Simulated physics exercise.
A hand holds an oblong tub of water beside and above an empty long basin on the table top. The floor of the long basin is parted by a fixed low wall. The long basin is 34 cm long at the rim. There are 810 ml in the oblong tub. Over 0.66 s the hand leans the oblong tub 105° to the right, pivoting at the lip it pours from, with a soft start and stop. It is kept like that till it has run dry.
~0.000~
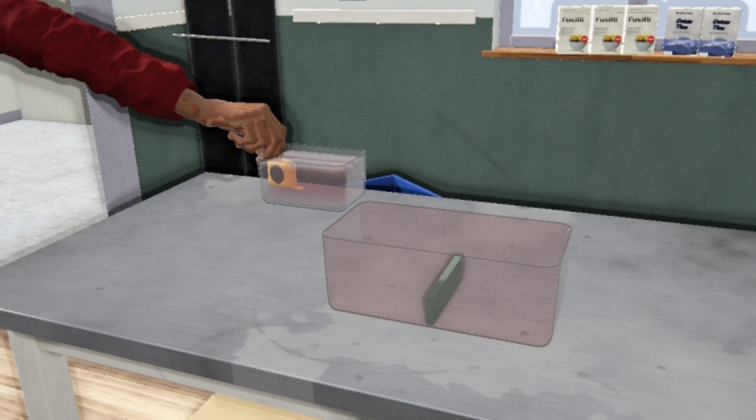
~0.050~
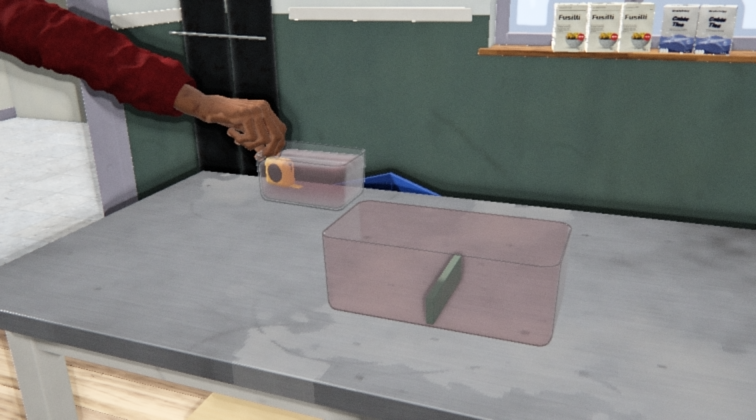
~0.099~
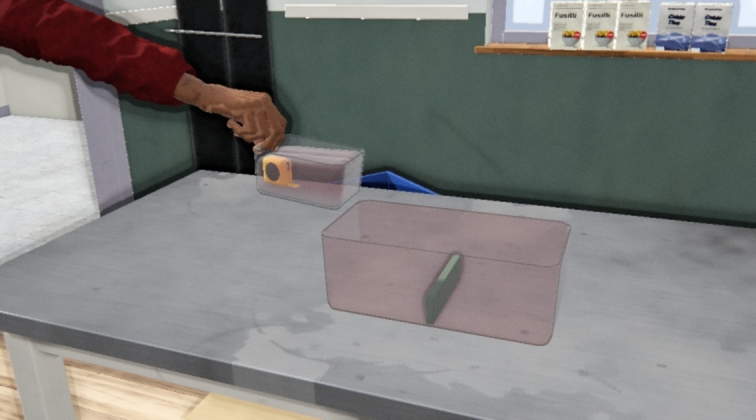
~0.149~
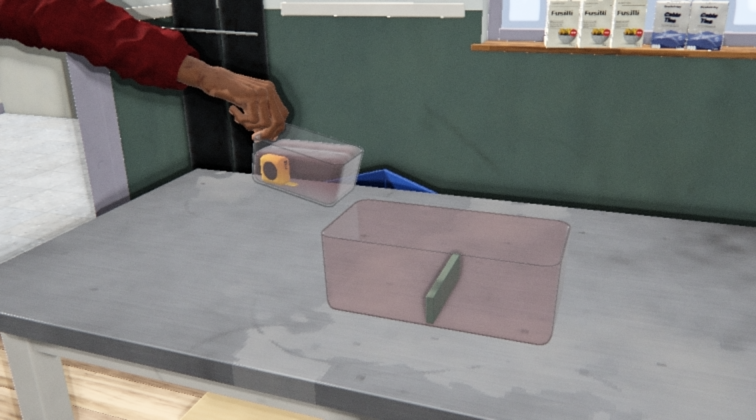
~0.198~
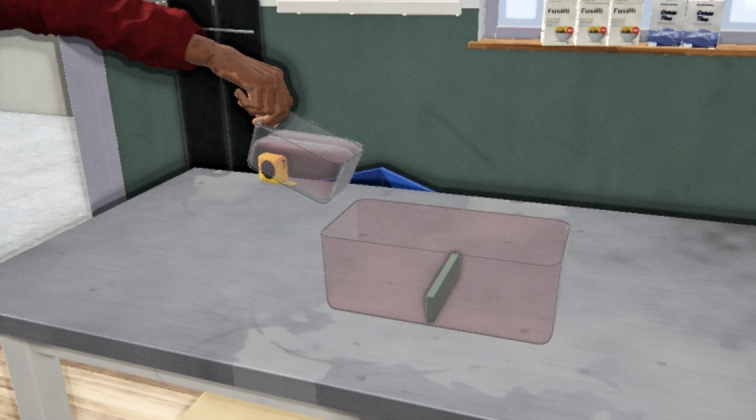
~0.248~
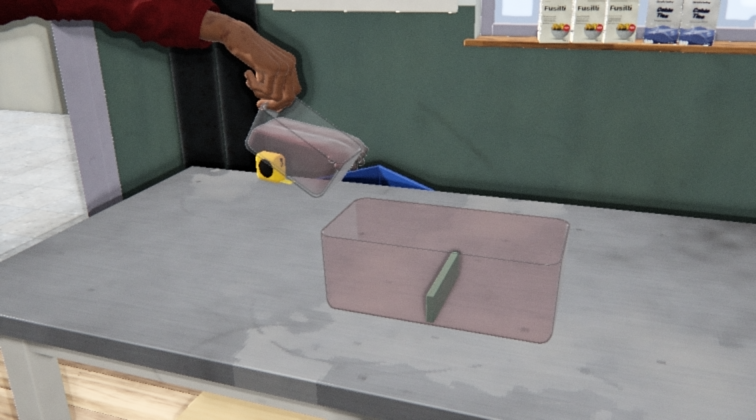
On a grey table top, a hand in a dark red sleeve held a small clear tub beside a larger clear basin, then gradually leaned the tub over to the right.
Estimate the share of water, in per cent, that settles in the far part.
Roughly 25 per cent is past the wall.
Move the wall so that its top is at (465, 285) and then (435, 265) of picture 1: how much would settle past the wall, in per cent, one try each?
First 20, then 45 per cent.
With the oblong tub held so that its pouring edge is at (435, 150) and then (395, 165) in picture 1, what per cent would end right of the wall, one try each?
First 85, then 75 per cent.
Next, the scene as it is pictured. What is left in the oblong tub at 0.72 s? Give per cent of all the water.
Some 2 per cent.
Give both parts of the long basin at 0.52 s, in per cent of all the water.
Left about 20, right about 0.
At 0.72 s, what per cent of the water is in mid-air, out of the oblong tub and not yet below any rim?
Some 7 per cent.
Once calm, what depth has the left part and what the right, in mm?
Some 24 mm on the left and 8 mm on the right.
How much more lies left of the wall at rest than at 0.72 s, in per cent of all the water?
Some 7 per cent.
By 0.52 s the tilt is 94° and 29 per cent is still to pour, 21 is left of the wall and 0 right of it.
By 0.72 s the tilt is 105° and 2 per cent is still to pour, 66 is left of the wall and 24 right of it.
By 0.93 s the tilt is 105° and 0 per cent is still to pour, 75 is left of the wall and 22 right of it.
By 1.16 s the tilt is 105° and 0 per cent is still to pour, 74 is left of the wall and 24 right of it.
At rest 73 per cent lies left of the wall, 25 right of it and 2 outside.
